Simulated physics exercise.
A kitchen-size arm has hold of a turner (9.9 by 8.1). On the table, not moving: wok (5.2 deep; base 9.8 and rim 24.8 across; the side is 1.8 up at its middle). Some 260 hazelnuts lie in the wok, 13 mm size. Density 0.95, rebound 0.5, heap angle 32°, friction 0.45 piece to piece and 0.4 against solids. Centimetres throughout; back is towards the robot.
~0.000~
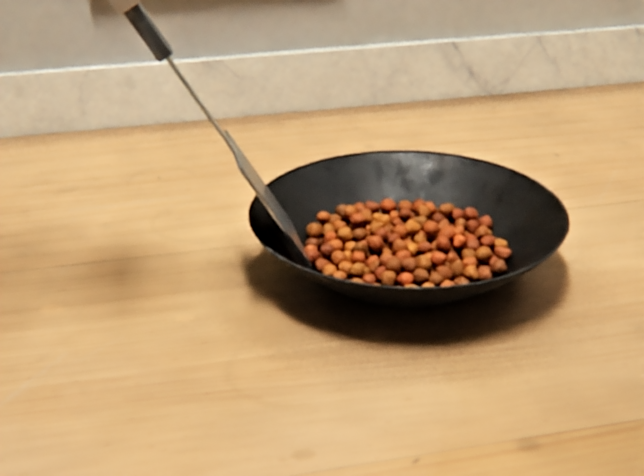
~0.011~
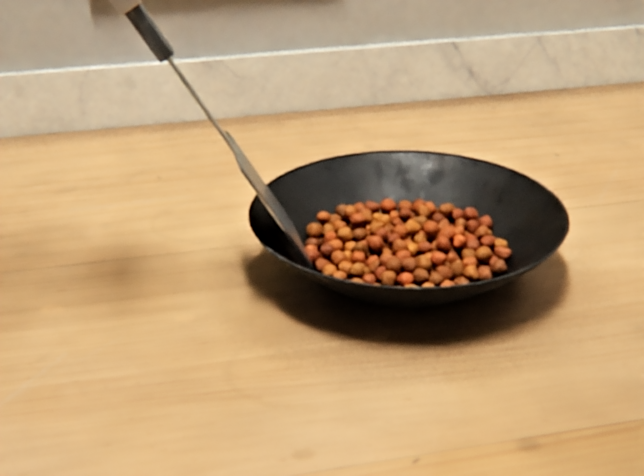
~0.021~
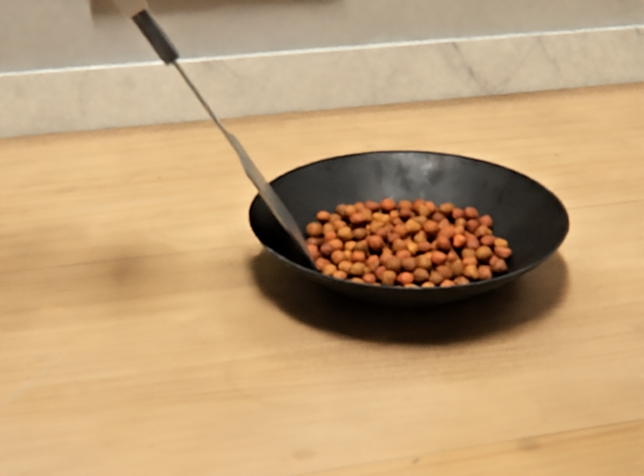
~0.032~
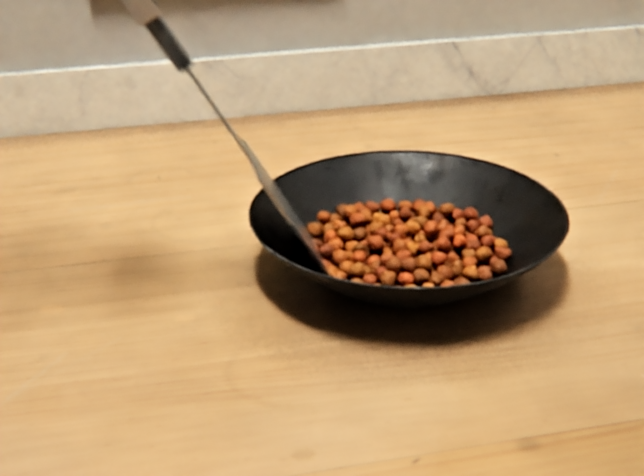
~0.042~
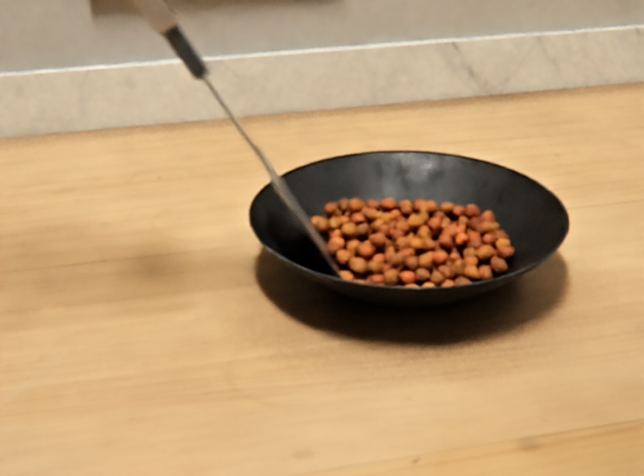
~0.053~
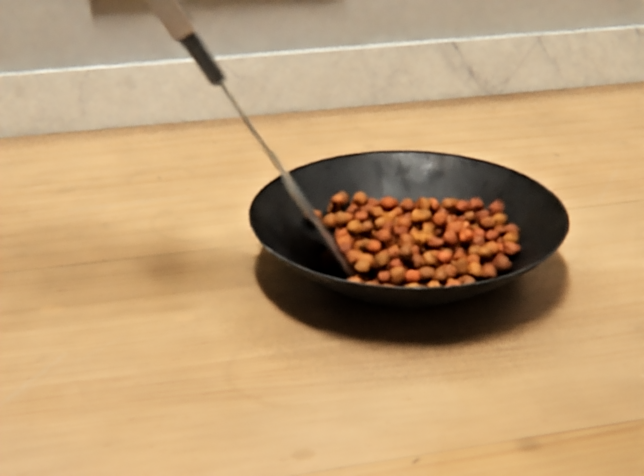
On a wooden counter, a turner slides right into hazelnuts in a black wok, nudging them slightly.
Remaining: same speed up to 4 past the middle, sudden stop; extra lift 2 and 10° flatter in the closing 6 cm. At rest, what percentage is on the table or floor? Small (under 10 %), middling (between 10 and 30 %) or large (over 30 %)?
Share on the table or floor: Middling (between 10 and 30 %).
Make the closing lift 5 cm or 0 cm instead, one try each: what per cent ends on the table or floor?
Some 15 and 15 per cent.
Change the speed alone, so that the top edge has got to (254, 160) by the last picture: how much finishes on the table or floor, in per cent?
About 0 per cent.
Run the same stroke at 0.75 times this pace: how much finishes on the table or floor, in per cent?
About 5 per cent.
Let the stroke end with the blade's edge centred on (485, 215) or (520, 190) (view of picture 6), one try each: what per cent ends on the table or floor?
Some 45 and 65 per cent.
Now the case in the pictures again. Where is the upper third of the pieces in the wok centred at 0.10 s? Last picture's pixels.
Near (467, 213).
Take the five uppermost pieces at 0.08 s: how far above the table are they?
Some 5 cm.
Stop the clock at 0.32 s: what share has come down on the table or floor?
About 10 per cent.
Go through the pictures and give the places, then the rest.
In the first picture, the turner top edge at (232, 149), sloping 60°; upper third of the load around (405, 242), from x 310 to 500, top at y 205; 255 in the wok.
In the second picture, the turner top edge at (233, 149), sloping 60°; upper third of the load around (405, 242), from x 310 to 500, top at y 205.
In the third picture, the turner top edge at (239, 152), sloping 60°; upper third of the load around (405, 242), from x 310 to 500, top at y 205.
In the fourth picture, the turner top edge at (250, 158), sloping 60°; upper third of the load around (408, 242), from x 315 to 500, top at y 205.
In the fifth picture, the turner top edge at (265, 165), sloping 60°; upper third of the load around (410, 238), from x 320 to 505, top at y 205.
In the sixth picture, the turner top edge at (281, 170), sloping 60°; upper third of the load around (418, 233), from x 315 to 510, top at y 200; 255 in the wok.
After 0.08 s, sloping 60°, highest piece 6 above the table; 255 in the wok.
After 0.10 s, sloping 56°, highest piece 8 above the table; 253 in the wok, 2 on the blade or in flight.
After 0.32 s, sloping 50°, highest piece 6 above the table; 219 in the wok, 30 on the table or floor, 6 on the blade or in flight.
After 1.37 s, sloping 50°, highest piece 6 above the table; 219 in the wok, 36 on the table or floor.
In the end, 219 in the wok, 36 on the table or floor. That is 14 % on the table or floor.
